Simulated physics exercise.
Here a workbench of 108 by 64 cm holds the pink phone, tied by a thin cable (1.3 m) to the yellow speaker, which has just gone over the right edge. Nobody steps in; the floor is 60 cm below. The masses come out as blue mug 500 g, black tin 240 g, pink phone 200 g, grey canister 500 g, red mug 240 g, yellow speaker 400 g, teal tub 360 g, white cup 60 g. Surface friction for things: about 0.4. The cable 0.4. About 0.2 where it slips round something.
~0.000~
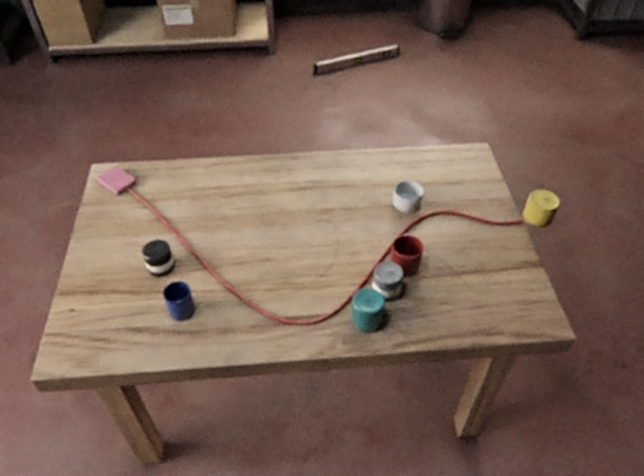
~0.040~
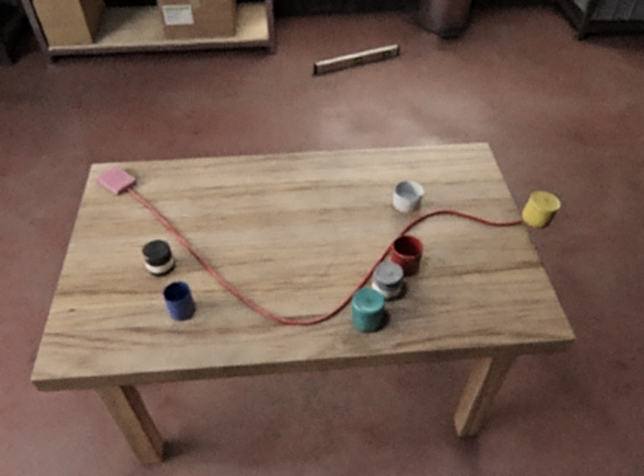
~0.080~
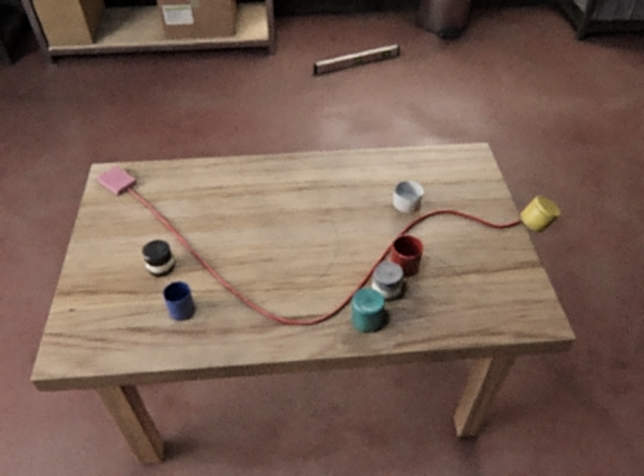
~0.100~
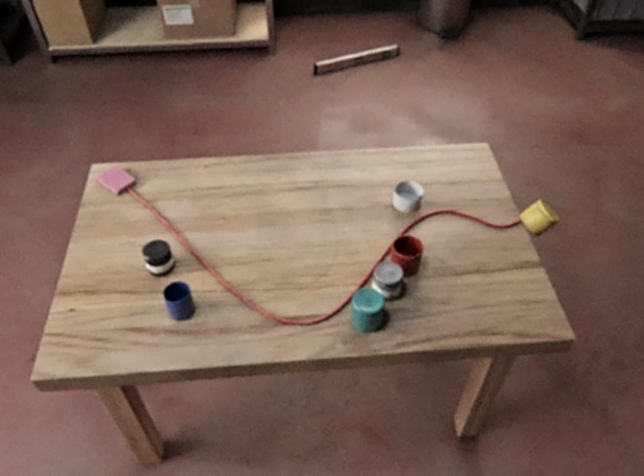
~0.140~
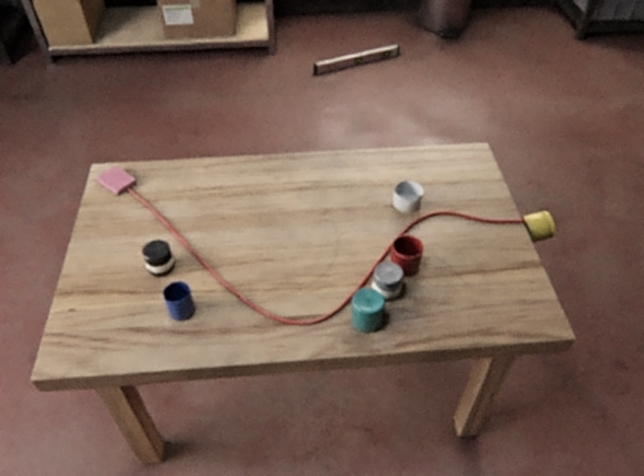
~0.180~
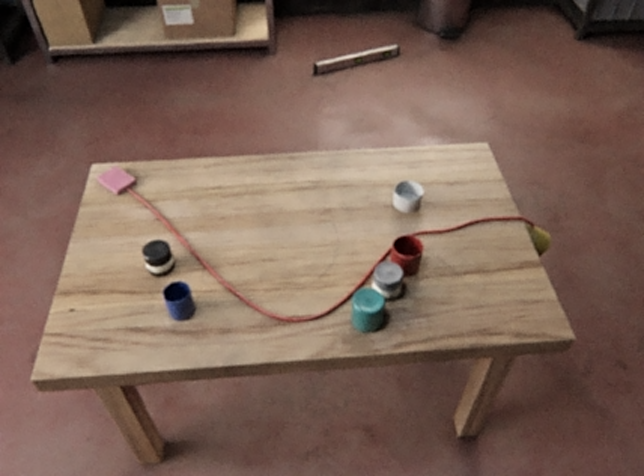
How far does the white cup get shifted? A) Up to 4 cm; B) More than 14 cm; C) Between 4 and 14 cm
The answer is C.
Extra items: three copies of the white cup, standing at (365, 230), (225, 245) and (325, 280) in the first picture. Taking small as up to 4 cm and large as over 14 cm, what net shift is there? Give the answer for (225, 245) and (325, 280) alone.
First: A big shift; second: A big shift.
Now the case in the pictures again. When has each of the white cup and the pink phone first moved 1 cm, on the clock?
Approx. times - white cup: 0.38 s, pink phone: 0.36 s.
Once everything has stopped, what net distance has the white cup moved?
For the white cup, that comes to 6 cm.
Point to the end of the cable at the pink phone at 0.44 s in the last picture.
(179, 177), give or take.
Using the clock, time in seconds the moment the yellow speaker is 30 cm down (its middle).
At about 0.32 s.
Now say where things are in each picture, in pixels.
The first frame shows white cup (409, 190); cable runs through (470, 217) (320, 320) (221, 280) (161, 218).
The second frame shows yellow speaker (544, 201); cable runs through (469, 217) (320, 320) (161, 218).
The third frame shows yellow speaker (540, 214); cable runs through (469, 217) (320, 320) (161, 218).
The fourth frame shows yellow speaker (539, 218); cable runs through (469, 217) (320, 320) (161, 218).
The fifth frame shows yellow speaker (537, 228); cable runs through (471, 217) (321, 320) (161, 218).
The sixth frame shows white cup (409, 190); cable runs through (488, 219) (321, 314) (221, 280) (161, 218).
At 0.4 s, the cable's tail end at (179, 177); white cup 5 cm off its start, pink phone 12 cm off its start, yellow speaker over the edge.
At 0.7 s, the cable's tail end at (267, 176); white cup 7 cm off its start, pink phone 35 cm off its start, yellow speaker over the edge.
At 0.9 s, the cable's tail end at (280, 177); white cup 7 cm off its start at (413, 173), pink phone 39 cm off its start at (266, 182), yellow speaker over the edge.
At 1.2 s, the cable's tail end at (280, 177); white cup 7 cm off its start, pink phone 39 cm off its start, yellow speaker over the edge.
At 2.4 s, the cable's tail end at (280, 177); white cup 7 cm off its start at (413, 173), pink phone 39 cm off its start at (266, 182), yellow speaker over the edge.
